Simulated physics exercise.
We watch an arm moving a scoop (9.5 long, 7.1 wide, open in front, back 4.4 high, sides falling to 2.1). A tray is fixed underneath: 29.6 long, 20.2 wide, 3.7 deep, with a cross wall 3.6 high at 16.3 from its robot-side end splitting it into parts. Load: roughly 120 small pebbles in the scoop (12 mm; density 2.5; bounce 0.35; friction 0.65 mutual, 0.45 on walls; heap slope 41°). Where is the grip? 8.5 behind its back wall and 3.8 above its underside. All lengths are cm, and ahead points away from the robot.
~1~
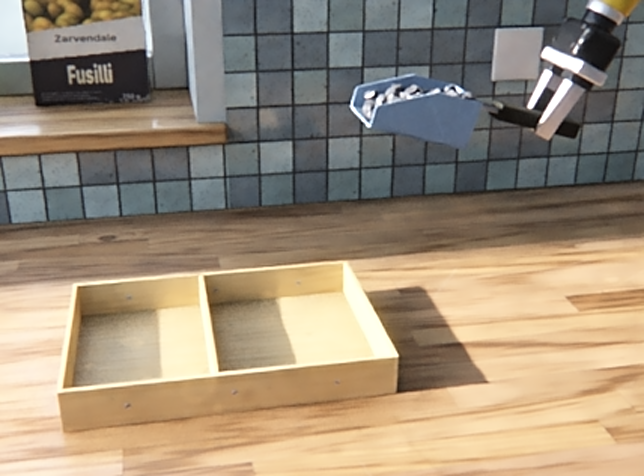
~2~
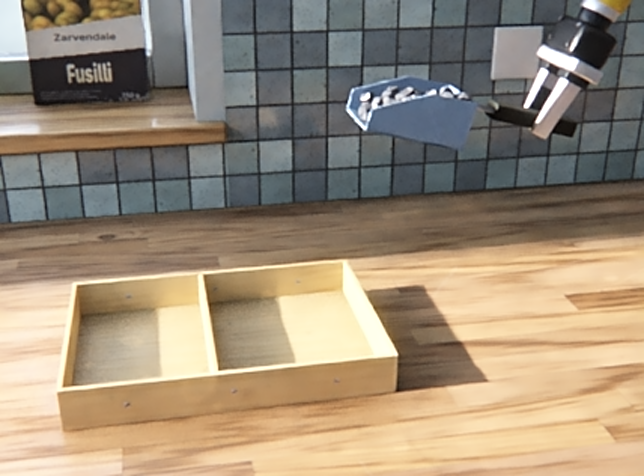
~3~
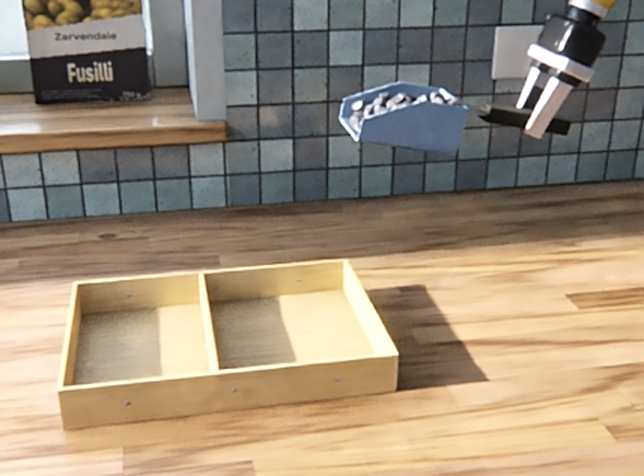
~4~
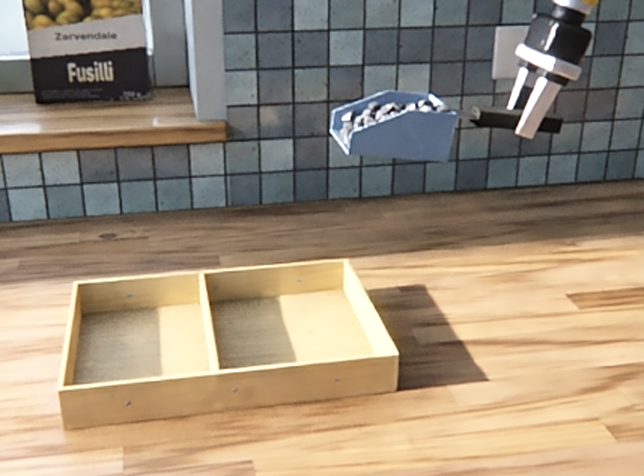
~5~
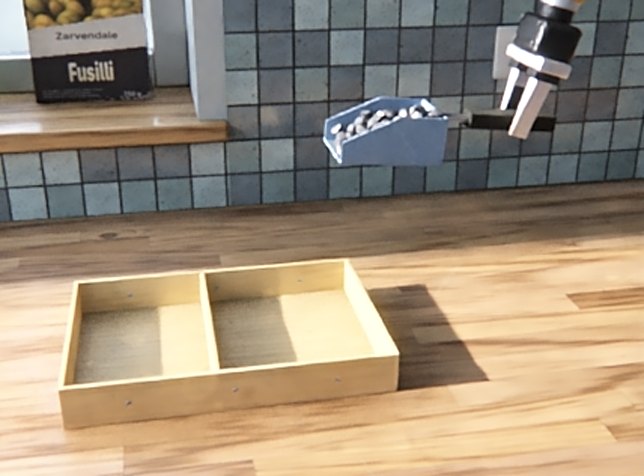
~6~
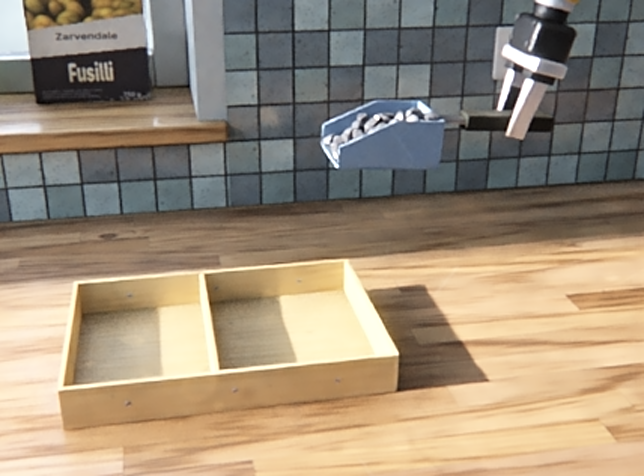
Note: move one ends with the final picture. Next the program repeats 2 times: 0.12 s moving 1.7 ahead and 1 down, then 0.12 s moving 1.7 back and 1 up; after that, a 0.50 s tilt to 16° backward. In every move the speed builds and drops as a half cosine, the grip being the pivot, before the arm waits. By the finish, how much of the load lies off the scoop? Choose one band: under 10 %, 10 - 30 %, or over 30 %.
Under 10 %.
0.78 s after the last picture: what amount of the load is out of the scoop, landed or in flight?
Near 0 per cent.
Then, 0.39 s on, tilted 4° backward, highest piece 23 above the table; 119 on the scoop.
Then, 0.78 s on, tilted 12° backward, highest piece 26 above the table; 119 on the scoop.
Then, 1.18 s on, tilted 16° backward, highest piece 26 above the table; 119 on the scoop.
Then, 2.23 s on, tilted 16° backward, highest piece 26 above the table; 119 on the scoop.
In the end, 119 on the scoop. That is 0 % off the scoop.
